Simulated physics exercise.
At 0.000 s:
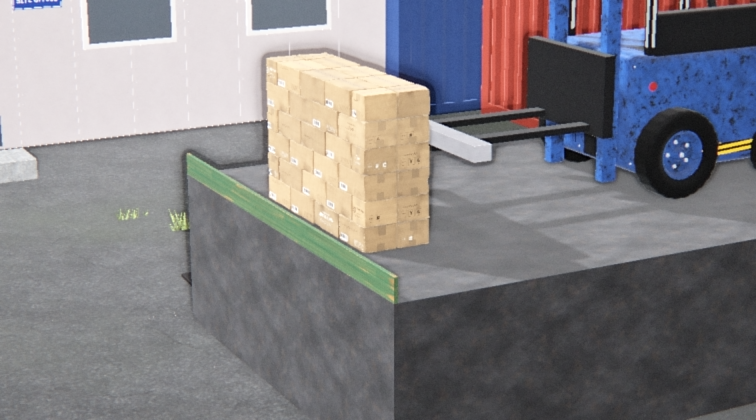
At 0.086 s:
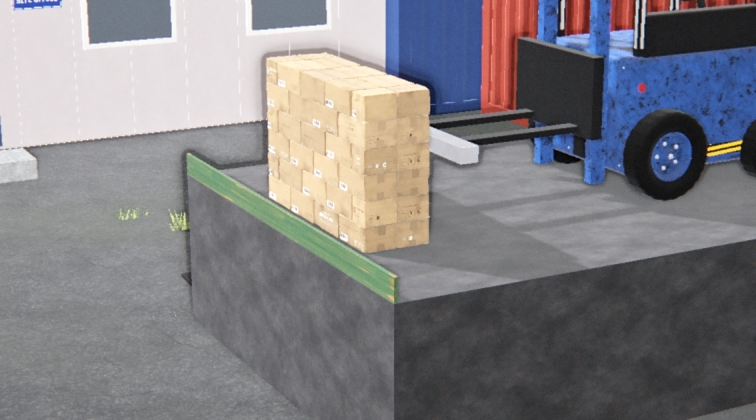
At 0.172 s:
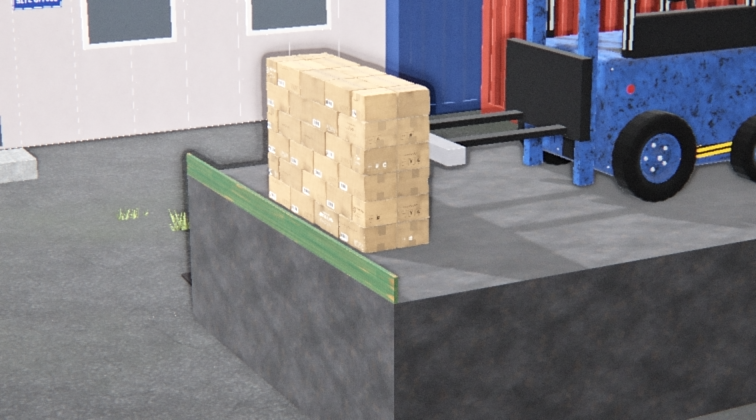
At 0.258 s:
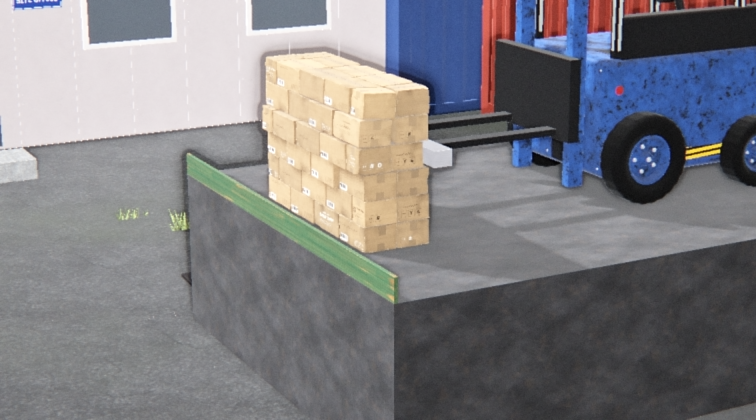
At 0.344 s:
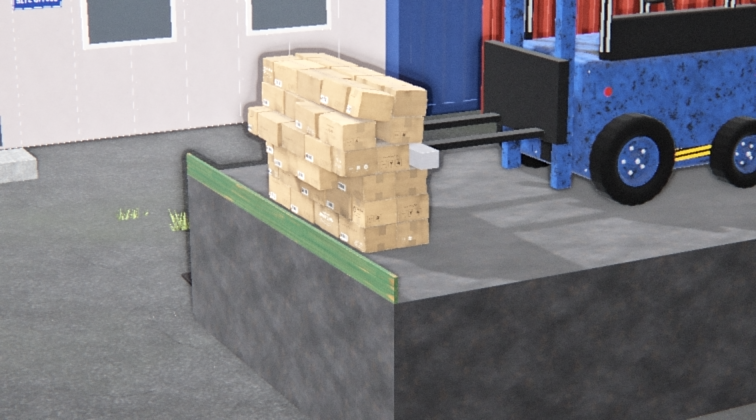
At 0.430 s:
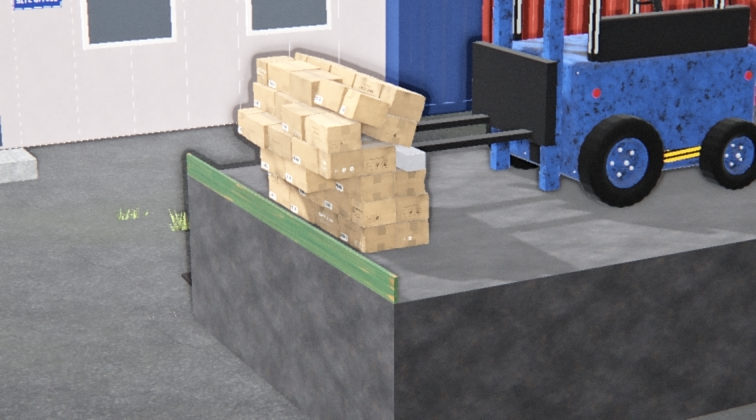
A blue forklift rolled left across a raised concrete platform and pushed a pale beam into a neat stack of cardboard boxes, shoving the upper boxes out of line and leaving several tilted.
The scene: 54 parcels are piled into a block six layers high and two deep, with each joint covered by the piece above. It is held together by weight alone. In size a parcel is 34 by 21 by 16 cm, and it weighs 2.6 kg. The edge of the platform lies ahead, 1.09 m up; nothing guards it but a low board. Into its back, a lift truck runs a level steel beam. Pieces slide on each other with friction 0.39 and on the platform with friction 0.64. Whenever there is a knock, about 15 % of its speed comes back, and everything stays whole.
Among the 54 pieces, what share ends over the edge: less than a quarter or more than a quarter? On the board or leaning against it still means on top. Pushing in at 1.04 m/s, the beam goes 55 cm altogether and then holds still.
Upwards of a quarter of them.
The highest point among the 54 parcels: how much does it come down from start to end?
Drop: Around 22 cm.
Around 0.62 s, none of the 54 parcels over the edge, 41 disturbed.
Around 0.94 s, 8 of the 54 parcels over the edge.
Around 1.52 s, 29 of the 54 parcels over the edge.
Finally (2.4 s), 29 of the 54 parcels over the edge. That is 54 per cent.
